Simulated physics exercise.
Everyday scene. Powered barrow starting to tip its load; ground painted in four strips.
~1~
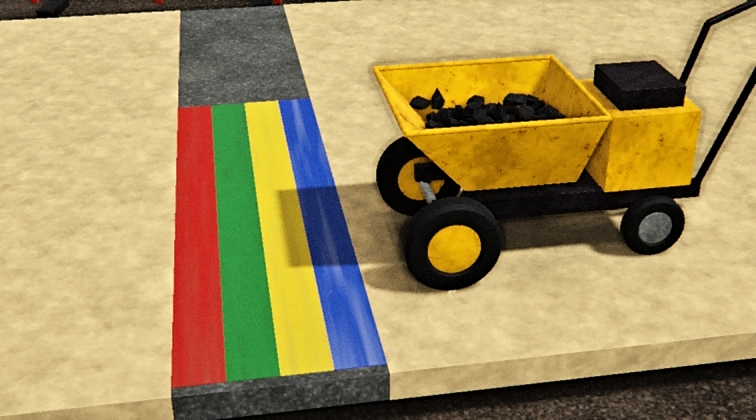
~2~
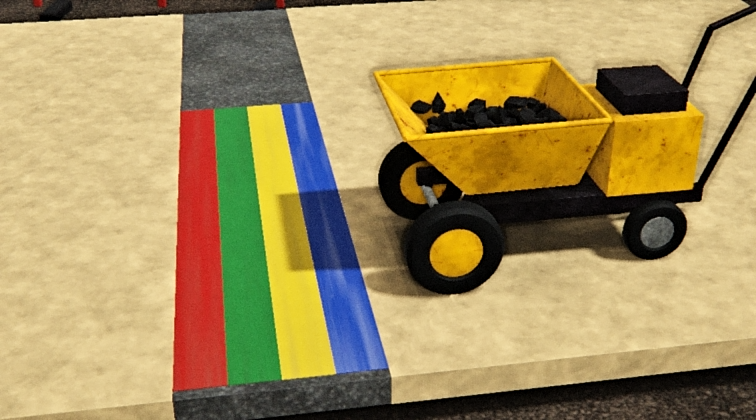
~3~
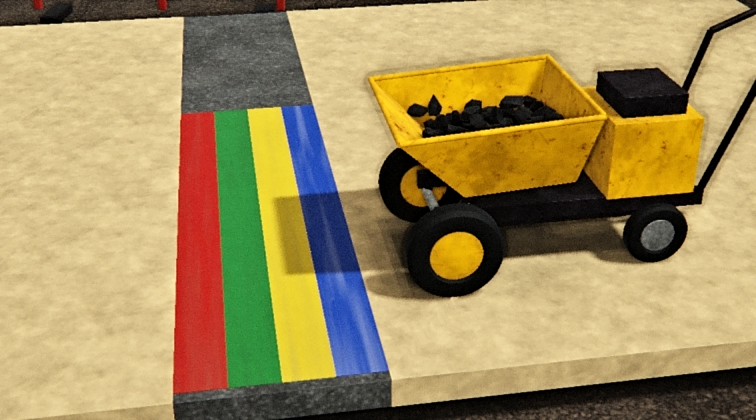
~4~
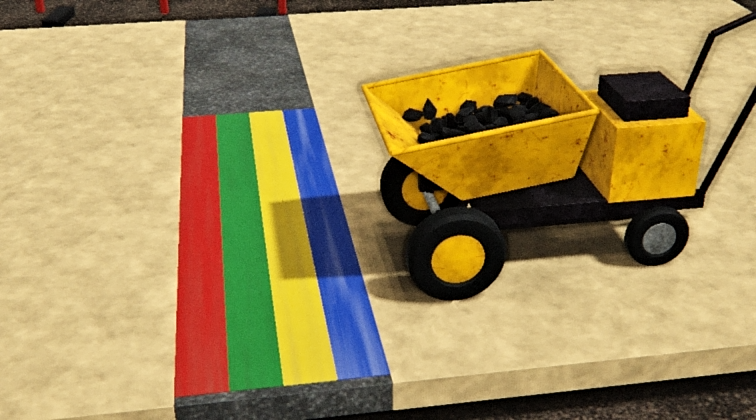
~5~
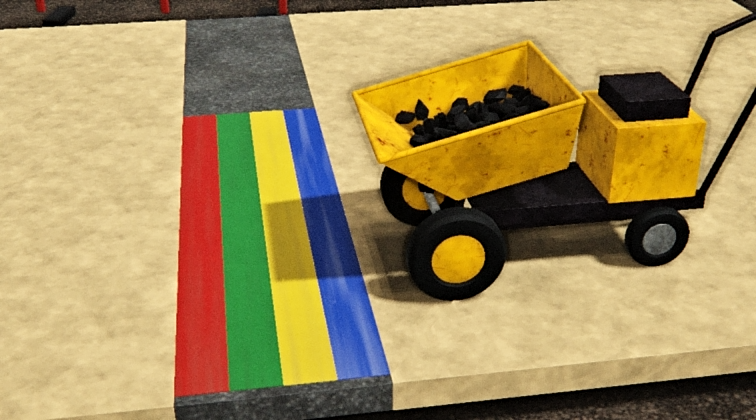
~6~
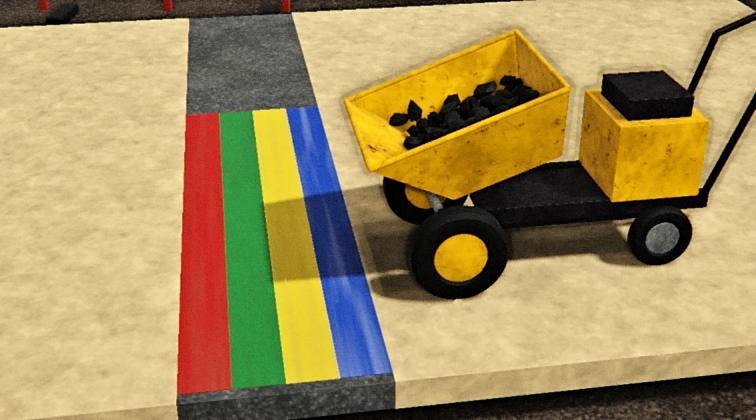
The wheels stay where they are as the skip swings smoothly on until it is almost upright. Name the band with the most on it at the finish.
The yellow one.
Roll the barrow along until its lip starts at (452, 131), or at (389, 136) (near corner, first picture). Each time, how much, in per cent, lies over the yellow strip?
First try: Some 40 %; second try: 30 %.
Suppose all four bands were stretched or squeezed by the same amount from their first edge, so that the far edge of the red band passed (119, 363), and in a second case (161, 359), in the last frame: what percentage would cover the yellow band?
The first one comes out at 50 percent, while the second comes out at 50 percent.
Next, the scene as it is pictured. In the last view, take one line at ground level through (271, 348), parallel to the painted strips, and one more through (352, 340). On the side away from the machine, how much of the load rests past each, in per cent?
Roughly 30 per cent, then roughly 90 per cent.
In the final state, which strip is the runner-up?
The next one is the green one.
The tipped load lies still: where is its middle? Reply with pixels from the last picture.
The centre ends up roughly at (279, 264).
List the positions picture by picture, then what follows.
In the first frame, lip of the skip at (406, 134), level; top of the load at (506, 120), lumps of coal; blue strip at (351, 326); yellow strip at (301, 332); green strip at (250, 337); red strip at (198, 342).
In the second frame, lip of the skip at (406, 139), level; top of the load at (507, 124).
In the third frame, lip of the skip at (400, 145), tipped barely; top of the load at (503, 124).
In the fourth frame, lip of the skip at (392, 154), tipped a little; top of the load at (529, 122).
In the fifth frame, lip of the skip at (380, 161), tipped a little; top of the load at (521, 116).
In the sixth frame, lip of the skip at (370, 170), tipped clearly; top of the load at (512, 108); blue strip at (357, 335); yellow strip at (307, 340); green strip at (256, 345); red strip at (204, 350).
Soon, skip tipped steeply; all in the skip.
A while on, skip tipped steeply; nearly all in the skip; a small part over the yellow strip.
Towards the end, skip tipped right over; about a quarter in the skip; a stray few over the blue strip; about half over the yellow strip; about a quarter over the green strip; a small part over the red strip; a stray few off the paint.
Finally, skip tipped right over; a small part in the skip; a small part over the blue strip; about half over the yellow strip; about a quarter over the green strip; a small part over the red strip; a stray few off the paint.
